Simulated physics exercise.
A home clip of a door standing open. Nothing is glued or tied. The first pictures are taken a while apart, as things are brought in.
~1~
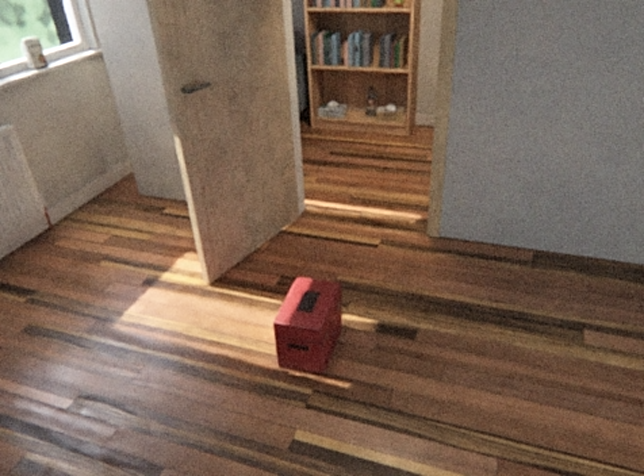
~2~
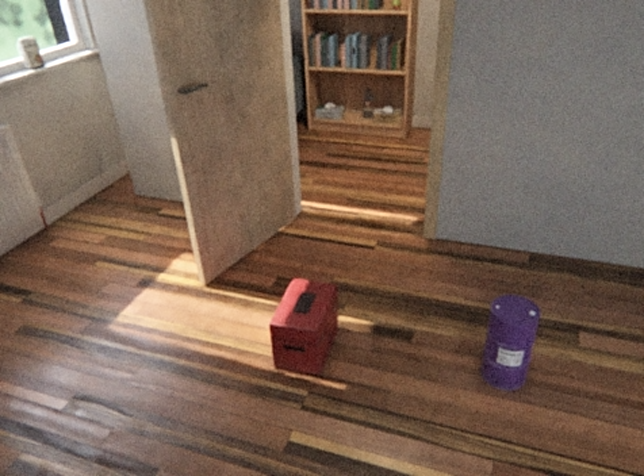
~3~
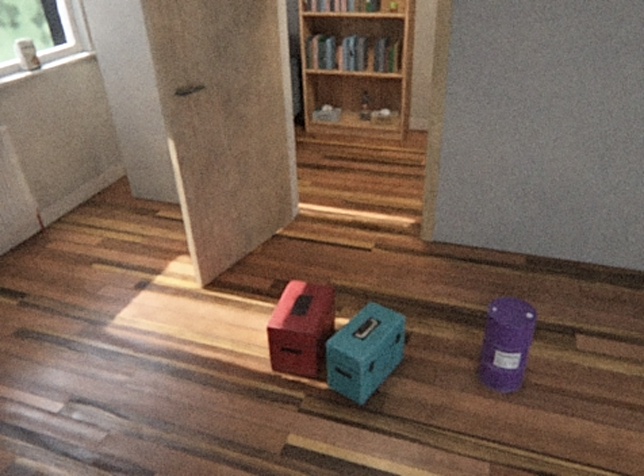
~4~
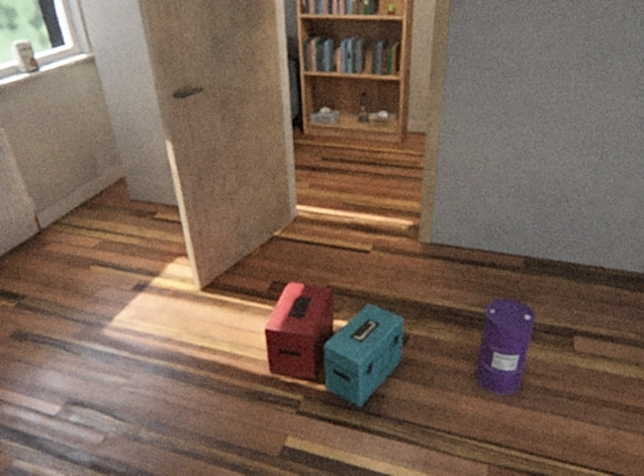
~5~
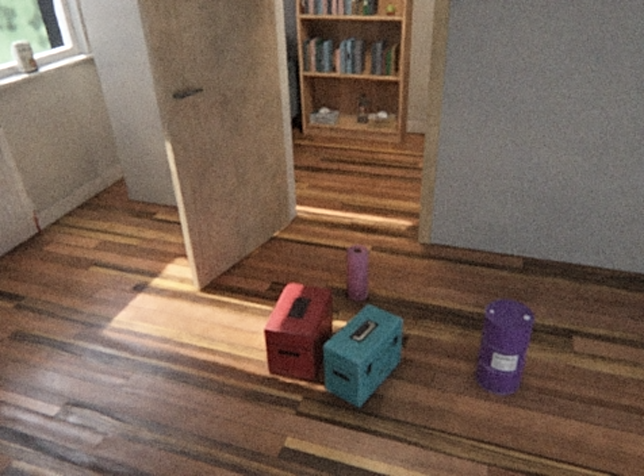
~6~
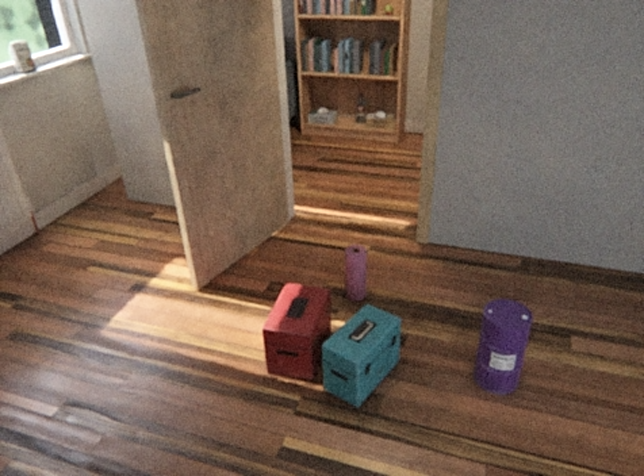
To begin with, a red toolbox sits alone on the wooden floor near a wide-open door. A purple canister appears to its right, then a turquoise toolbox between them, and finally a pink roll behind the toolboxes, while the door stays still throughout.
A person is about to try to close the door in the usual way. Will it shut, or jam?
As it turns out, it closes.
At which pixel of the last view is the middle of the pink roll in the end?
Near (419, 275).
Then, 0.90 s after the last picture, door at 67°.
Then, 1.40 s after the last picture, door at 27°; pink roll tipped 26° from how it was near (390, 269).
Then, 1.70 s after the last picture, door at 1°; pink roll on its side near (418, 281).
At rest, door at 0°; tipped over on the floor, pink roll; the other 3 in place. Seen from the same camera at the end, pink roll near (419, 275).
